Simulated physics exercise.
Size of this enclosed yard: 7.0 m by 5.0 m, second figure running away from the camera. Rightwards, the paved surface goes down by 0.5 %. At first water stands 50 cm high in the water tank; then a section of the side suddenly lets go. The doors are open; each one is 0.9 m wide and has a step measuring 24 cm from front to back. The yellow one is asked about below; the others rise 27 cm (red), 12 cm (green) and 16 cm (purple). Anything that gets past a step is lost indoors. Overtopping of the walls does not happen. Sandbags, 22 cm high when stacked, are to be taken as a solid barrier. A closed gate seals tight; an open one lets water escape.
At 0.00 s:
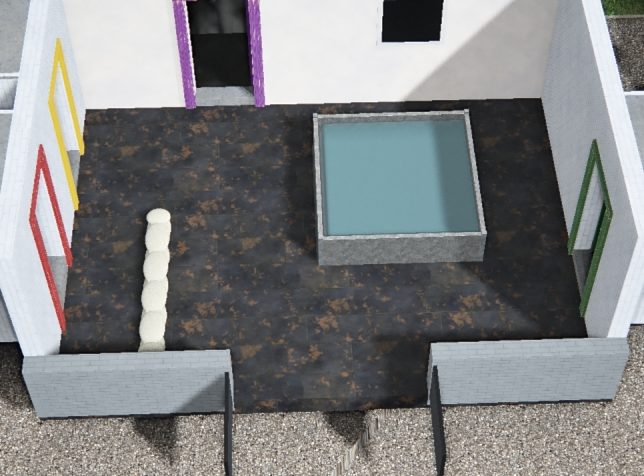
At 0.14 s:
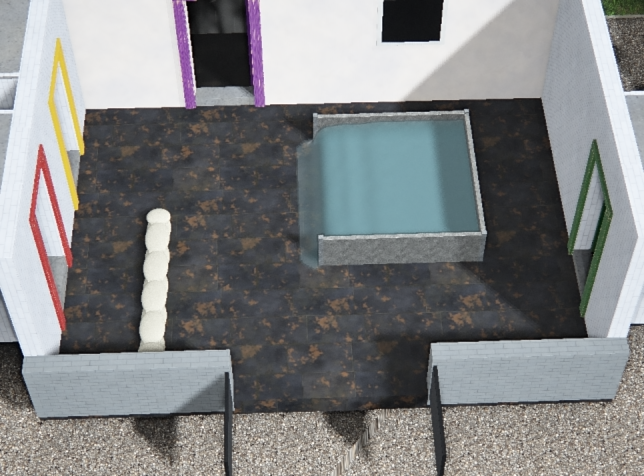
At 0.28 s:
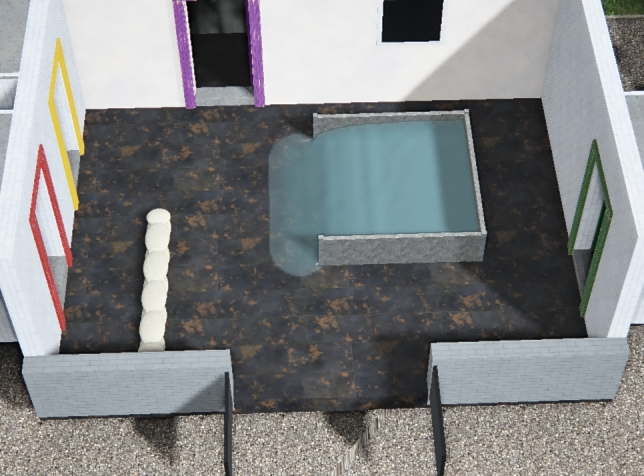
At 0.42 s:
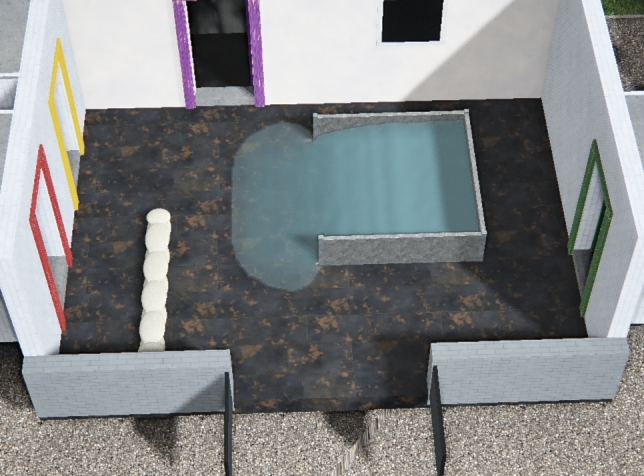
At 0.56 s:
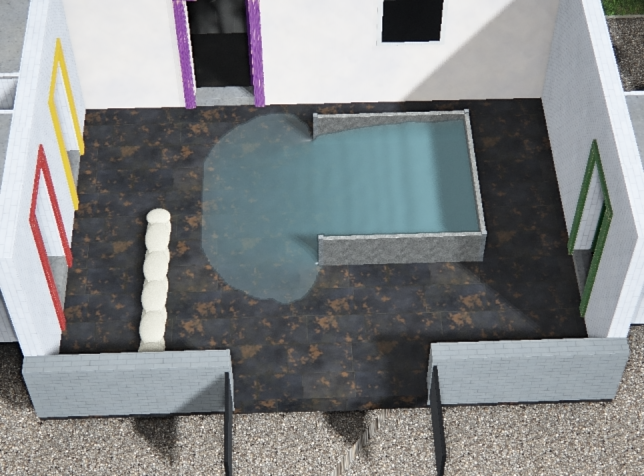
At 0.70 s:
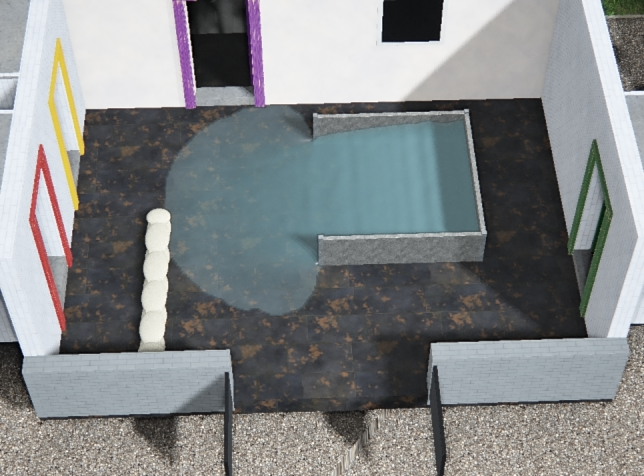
Water flows left out of the tank's open side and spreads widely across the dark floor.
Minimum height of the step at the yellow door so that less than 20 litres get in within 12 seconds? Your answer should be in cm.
Roughly 23 cm.
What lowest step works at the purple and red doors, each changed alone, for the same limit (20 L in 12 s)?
Some 9.0 cm for purple, some 11.5 cm for red.
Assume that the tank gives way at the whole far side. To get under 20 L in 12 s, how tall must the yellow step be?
With that break, close to 11.5 cm.
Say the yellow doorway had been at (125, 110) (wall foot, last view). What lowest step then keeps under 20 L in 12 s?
Minimum: Close to 24 cm.
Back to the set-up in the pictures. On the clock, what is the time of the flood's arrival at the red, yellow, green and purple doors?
Red = 2.2 s, yellow = 1.2 s, green = 6.5 s, purple = 0.9 s.
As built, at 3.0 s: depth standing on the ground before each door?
At the red door the depth is 3 cm, at yellow 25 cm, at green 0 cm and at purple 10 cm.
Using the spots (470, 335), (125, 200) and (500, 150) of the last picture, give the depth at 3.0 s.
Going through the spots in order gives 0, 6 and 0 centimetres.
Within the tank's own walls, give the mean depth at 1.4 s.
Roughly 30 cm on average.
After 1.4 s water covers 35 % of the floor, deepest (28 cm) near (175, 233); 17 cm at the yellow door, 0 litres in over its 11 cm step.
After 3.0 s water covers 50 % of the floor, deepest (31 cm) near (85, 123); 25 cm at the yellow door, 108 litres in over its 11 cm step.
After 12.0 s water covers 95 % of the floor, deepest (9 cm) near (483, 245); 6 cm at the yellow door, 198 litres in over its 11 cm step.
At the yellow door as built, the water arrived by 1.2 s and peaked near 26 cm at 2.8 s.
Run again over the same 12 s with other heights there, 42 litres in over 20 cm, 3 litres over 27 cm. The limit of 20 litres is kept from about 23 cm up.
